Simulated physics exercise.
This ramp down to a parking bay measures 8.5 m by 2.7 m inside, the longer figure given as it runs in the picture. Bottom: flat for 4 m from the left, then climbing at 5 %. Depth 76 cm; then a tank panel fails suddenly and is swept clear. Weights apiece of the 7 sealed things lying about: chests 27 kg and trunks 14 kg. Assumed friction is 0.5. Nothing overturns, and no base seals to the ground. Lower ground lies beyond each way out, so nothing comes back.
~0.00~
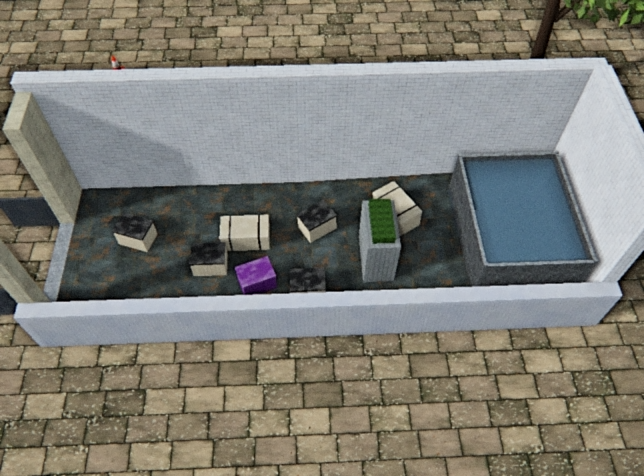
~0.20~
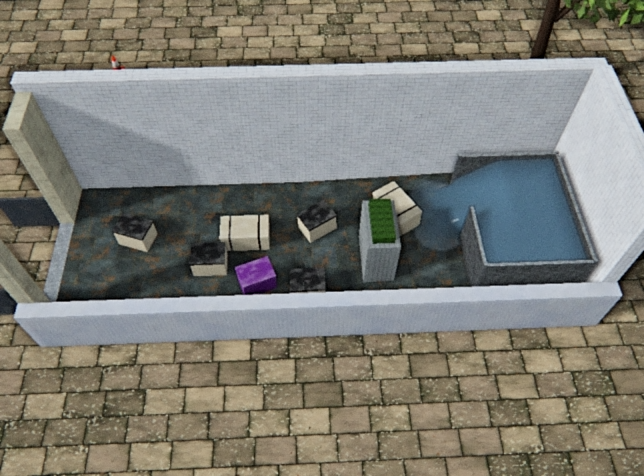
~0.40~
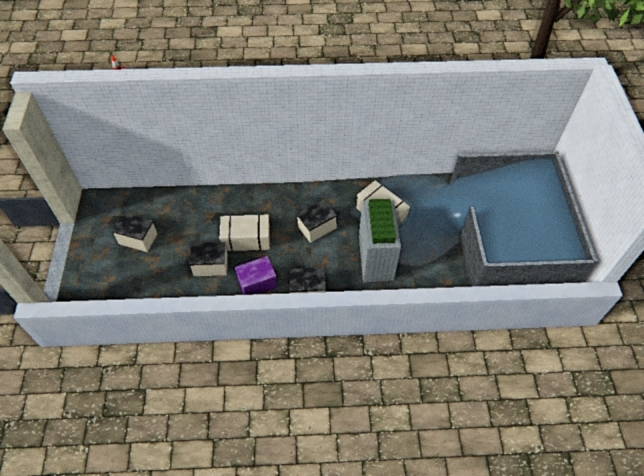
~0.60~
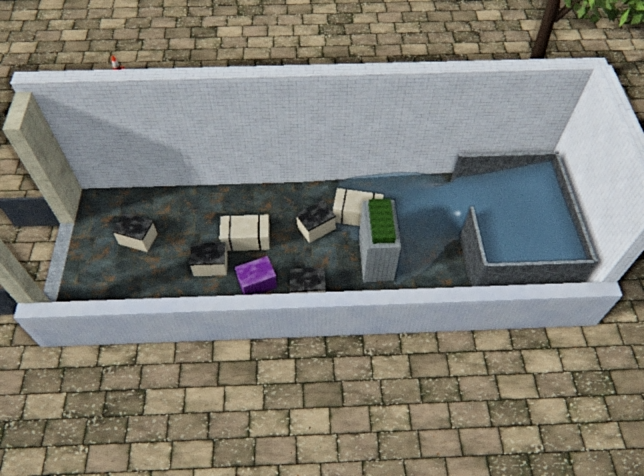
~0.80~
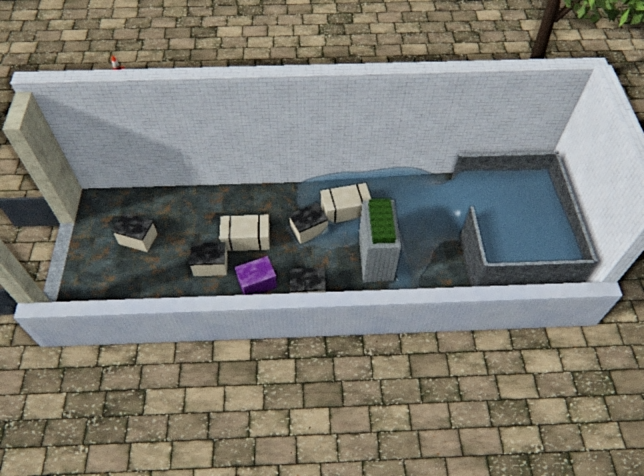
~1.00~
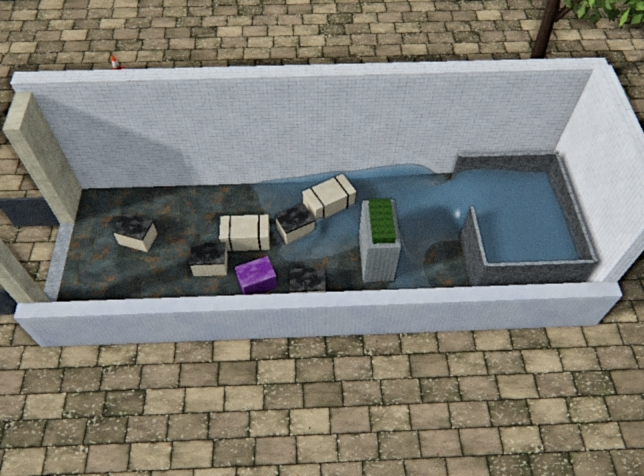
A walled ramp down to a parking bay, set among paving stones, is seen from above by a still camera. Cream and dark-topped boxes and a purple chest sit on the dark floor, left of a green-topped grey block and a grey-walled tank of blue water at right. The tank's left side opens, water spreads leftward, and a cream box slides left and turns, nudging a dark-topped one slightly.
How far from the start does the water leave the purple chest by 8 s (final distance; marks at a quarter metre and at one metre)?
Probably it stays inside a quarter metre.
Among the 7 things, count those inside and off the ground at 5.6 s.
Count: 2.
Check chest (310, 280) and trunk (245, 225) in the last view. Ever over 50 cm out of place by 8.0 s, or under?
The first one falls shy and the second one tops the mark.
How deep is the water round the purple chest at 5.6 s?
About 5 cm.
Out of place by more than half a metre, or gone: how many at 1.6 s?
By my reckoning, 3.
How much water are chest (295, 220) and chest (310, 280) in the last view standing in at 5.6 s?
15 and 4 cm.
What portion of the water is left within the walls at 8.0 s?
Around 58 % of the water.
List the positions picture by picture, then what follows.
The first frame shows the purple chest at (255, 272), on the bottom; 3.2 m2 under water; 0 of 7 have shifted.
The second frame shows the purple chest at (255, 272), on the bottom; 4.3 m2 under water; 0 of 7 have shifted.
The third frame shows the purple chest at (255, 272) rests on the ground; water covers 5.4 m2; 1 of 7 have shifted.
The fourth frame shows the purple chest at (255, 272) rests on the ground; 6.5 m2 under water; 1 of 7 have shifted.
The fifth frame shows the purple chest at (255, 272), on the bottom; water covers 7.5 m2; 2 of 7 have shifted.
The sixth frame shows the purple chest at (255, 272), on the bottom; water covers 8.6 m2; 2 of 7 have shifted.
After 1.6 s the purple chest is near (255, 272), 0.0 m from its start, aground; 0 of 7 are out; 1 afloat.
After 3.6 s the purple chest is near (255, 272), 0.0 m from its start, aground; 1 of 7 are out; 2 afloat.
After 5.6 s the purple chest is near (255, 272), 0.0 m from its start, aground; 1 of 7 are out; 2 afloat.
After 8.0 s the purple chest is near (257, 270), 0.0 m from its start, aground; 4 of 7 are out; 0 afloat.
